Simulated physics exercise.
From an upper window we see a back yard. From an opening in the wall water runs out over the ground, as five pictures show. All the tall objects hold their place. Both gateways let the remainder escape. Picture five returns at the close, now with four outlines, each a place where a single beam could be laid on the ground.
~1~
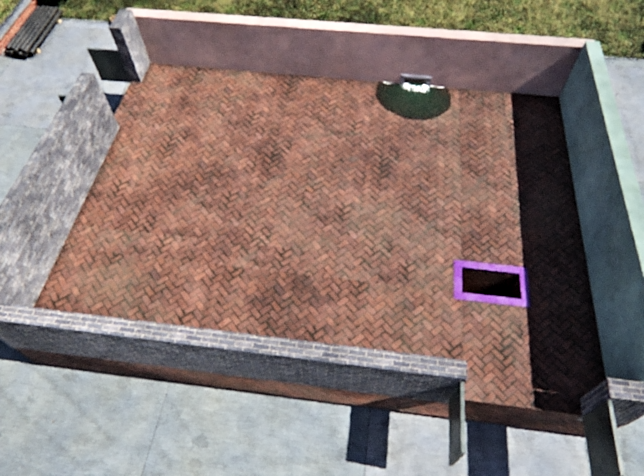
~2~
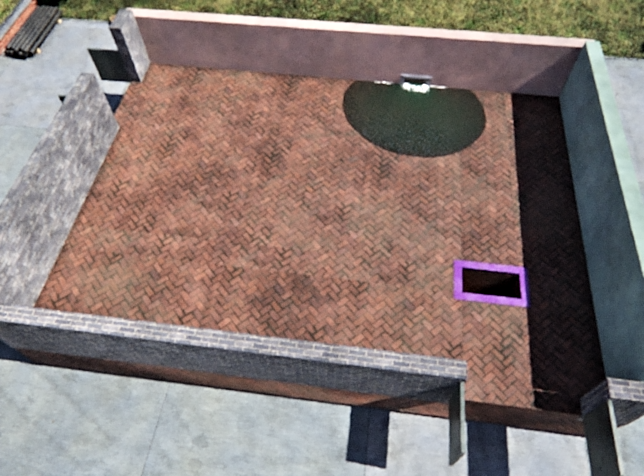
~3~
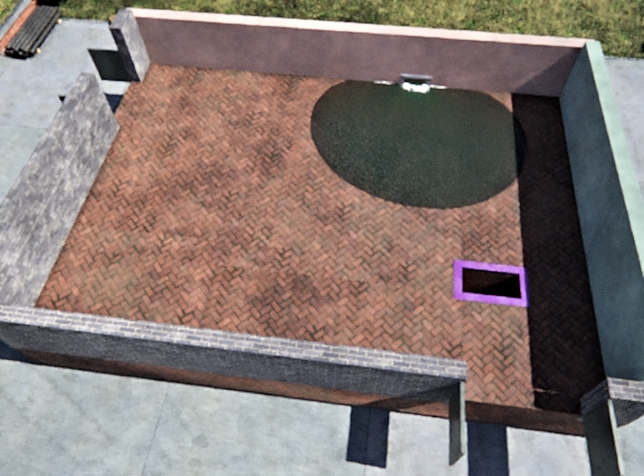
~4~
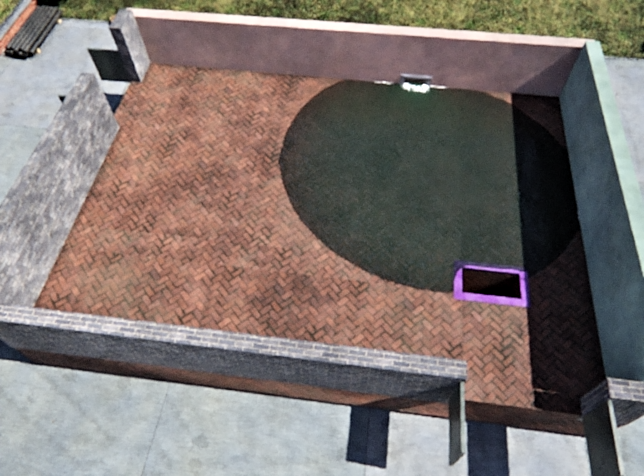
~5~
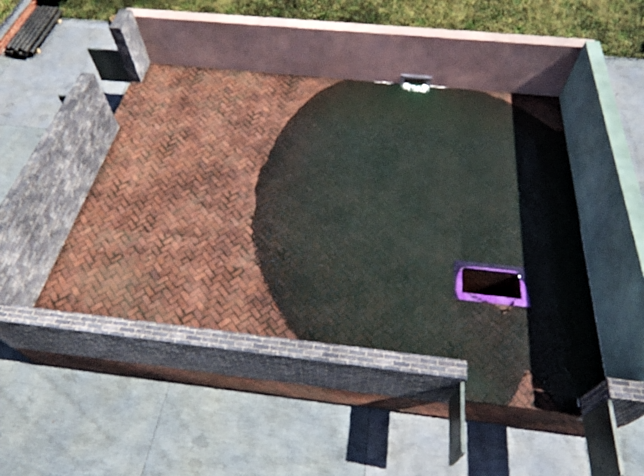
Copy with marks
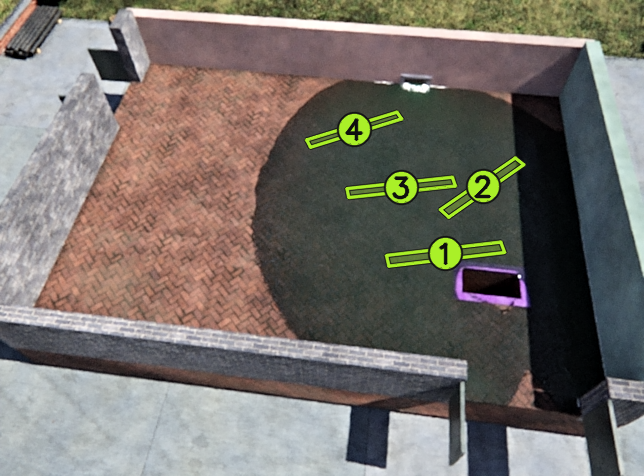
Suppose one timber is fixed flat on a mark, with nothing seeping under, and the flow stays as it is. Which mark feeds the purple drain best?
4 is best.
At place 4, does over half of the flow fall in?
No, it does not.
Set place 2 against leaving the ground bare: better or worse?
Place 2 is worse.
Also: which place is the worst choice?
1 it is.
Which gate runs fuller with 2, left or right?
The right one.
In lime, 1 from (387, 260) to (502, 247); 2 from (444, 213) to (519, 161); 3 from (347, 193) to (453, 181); 4 from (308, 143) to (399, 115).
With 1, about 7 % of the stream goes into the purple drain, about 90 % out by the gates.
With 2, about 14 % of the stream goes into the purple drain, about 82 % out by the gates.
With 3, about 14 % of the stream goes into the purple drain, about 84 % out by the gates.
With 4, about 23 % of the stream goes into the purple drain, about 75 % out by the gates.
